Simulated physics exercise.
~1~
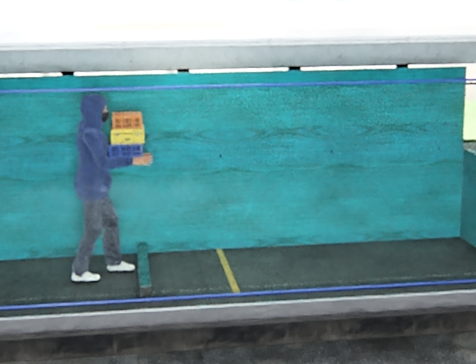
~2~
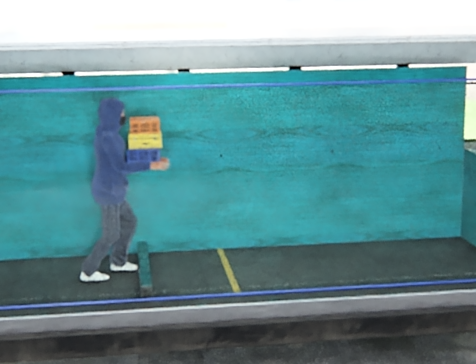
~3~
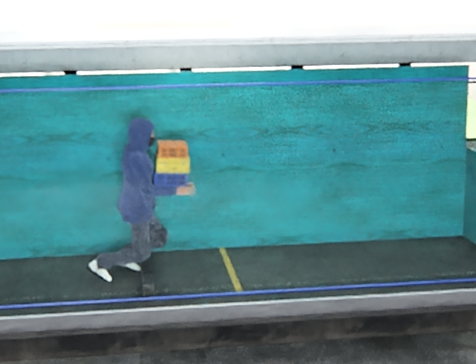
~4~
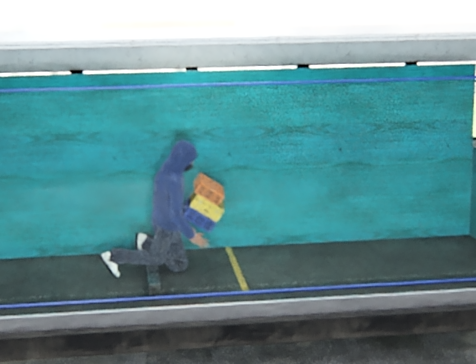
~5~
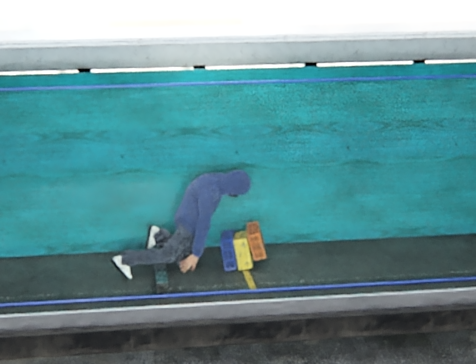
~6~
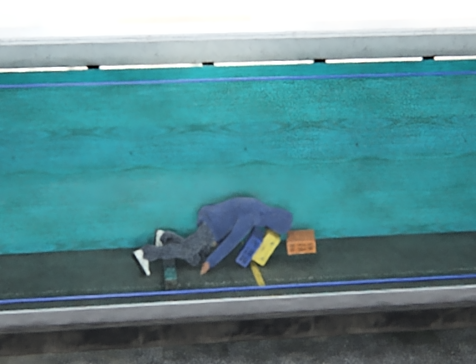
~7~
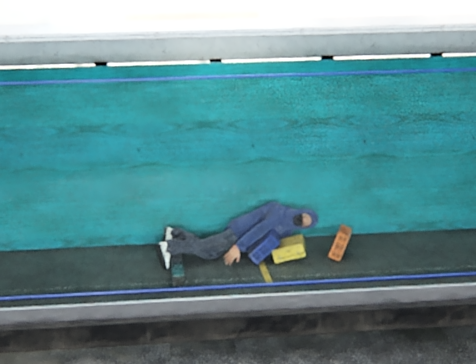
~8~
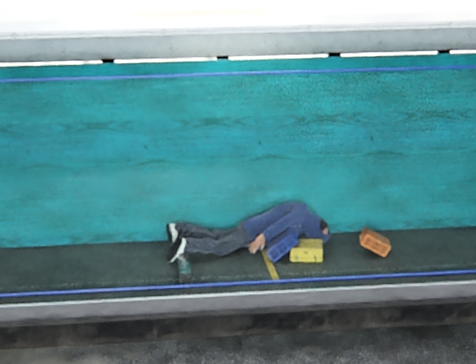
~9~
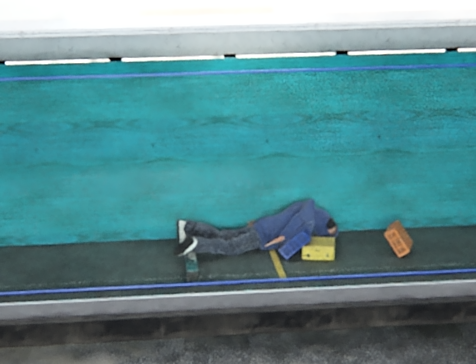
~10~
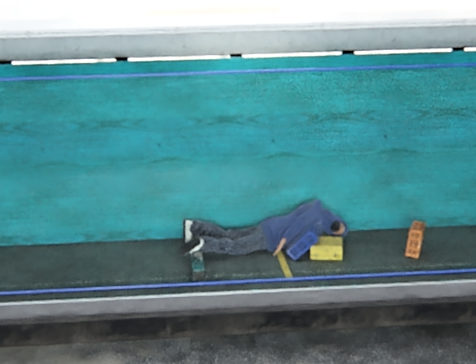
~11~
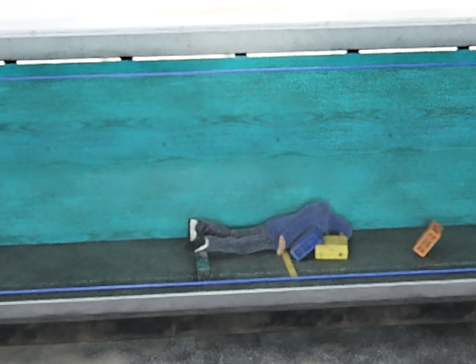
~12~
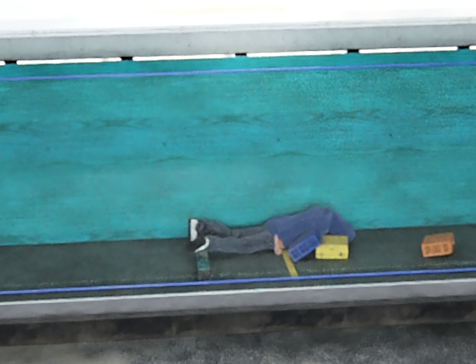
On a walled walkway, a hooded person carrying crates trips forward, scattering them past a yellow line.
